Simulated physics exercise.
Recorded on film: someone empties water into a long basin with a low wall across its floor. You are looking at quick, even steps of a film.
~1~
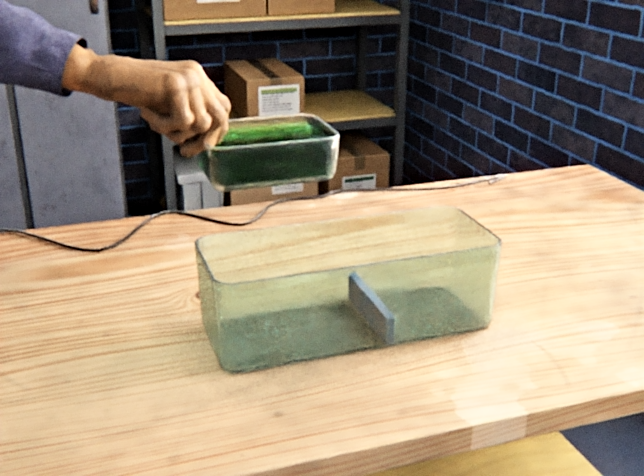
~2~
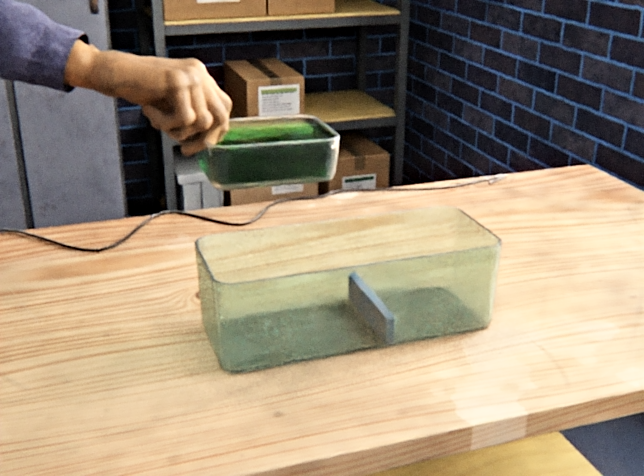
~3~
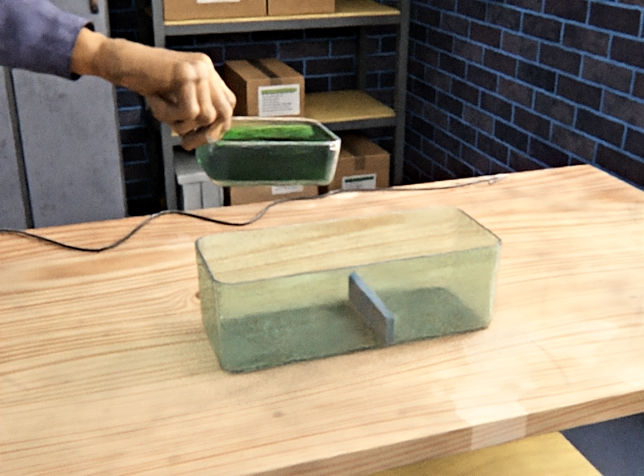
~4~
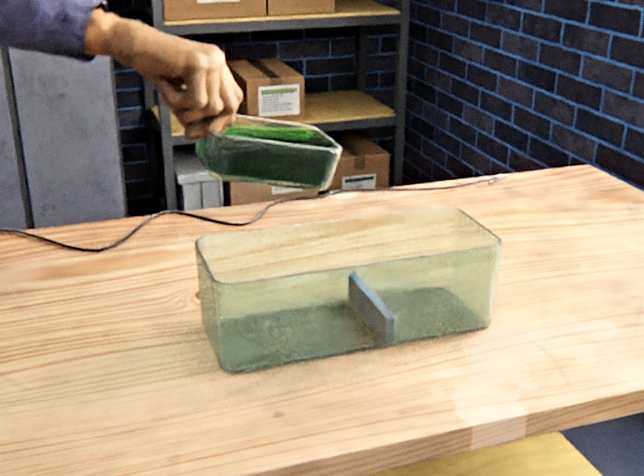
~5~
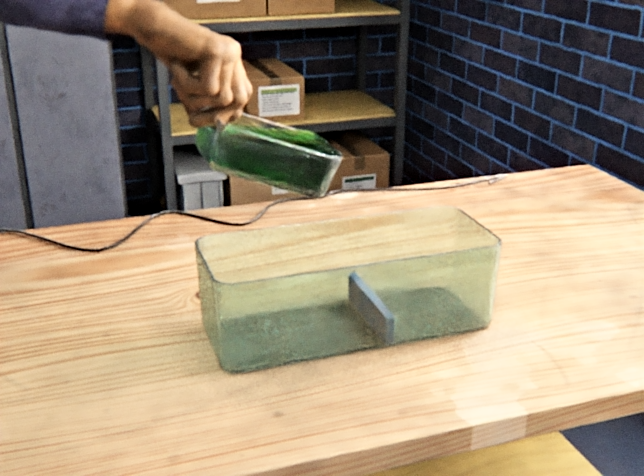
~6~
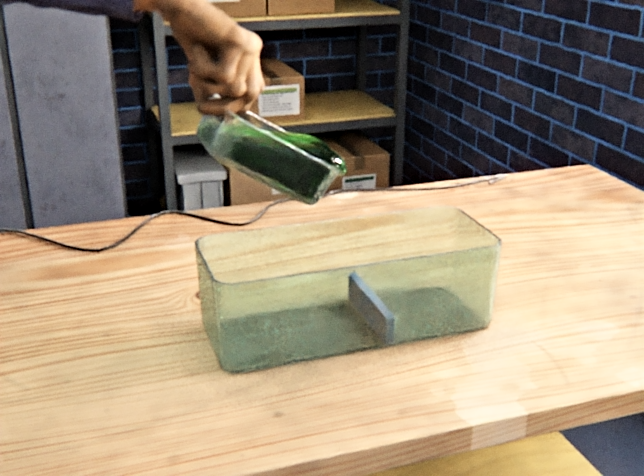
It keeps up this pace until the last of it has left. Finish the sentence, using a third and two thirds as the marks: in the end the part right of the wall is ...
Between a third and two thirds of the whole.
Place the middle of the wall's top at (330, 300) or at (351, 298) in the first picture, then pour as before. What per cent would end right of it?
Try one about 80 %, try two about 70 %.
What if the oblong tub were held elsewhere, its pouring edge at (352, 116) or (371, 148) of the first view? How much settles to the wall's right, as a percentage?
Result, first then second: About 70 % and about 75 %.
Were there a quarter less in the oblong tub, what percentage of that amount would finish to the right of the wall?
About 25 in a hundred.
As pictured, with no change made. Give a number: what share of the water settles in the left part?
Around 50 %.
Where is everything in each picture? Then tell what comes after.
The first picture shows tilt 0°; pouring edge (327, 126); surface from (202, 143) to (323, 130); the long basin's rim runs from (204, 262) to (479, 225); the wall's top is at (370, 295).
The second picture shows tilt 1°; pouring edge (327, 128); surface from (202, 141) to (323, 131).
The third picture shows tilt 6°; pouring edge (328, 132); surface from (203, 138) to (324, 133).
The fourth picture shows tilt 13°; pouring edge (329, 140); surface from (205, 136) to (326, 136).
The fifth picture shows tilt 22°; pouring edge (329, 150); surface from (206, 135) to (325, 143); 3 per cent is over the edge.
The sixth picture shows tilt 32°; pouring edge (327, 161); surface from (204, 133) to (310, 146); 10 per cent is over the edge.
A moment on, the oblong tub is tipped on its side and 7 per cent is still to pour, 24 is left of the wall and 31 right of it.
Next, the oblong tub is tipped on its side and 1 per cent is still to pour, 44 is left of the wall and 46 right of it.
Then the oblong tub is tipped on its side and 0 per cent is still to pour, 47 is left of the wall and 45 right of it.
Later the oblong tub is tipped on its side and 0 per cent is still to pour, 48 is left of the wall and 45 right of it.
Finally, 48 per cent lies left of the wall, 45 right of it and 7 outside.
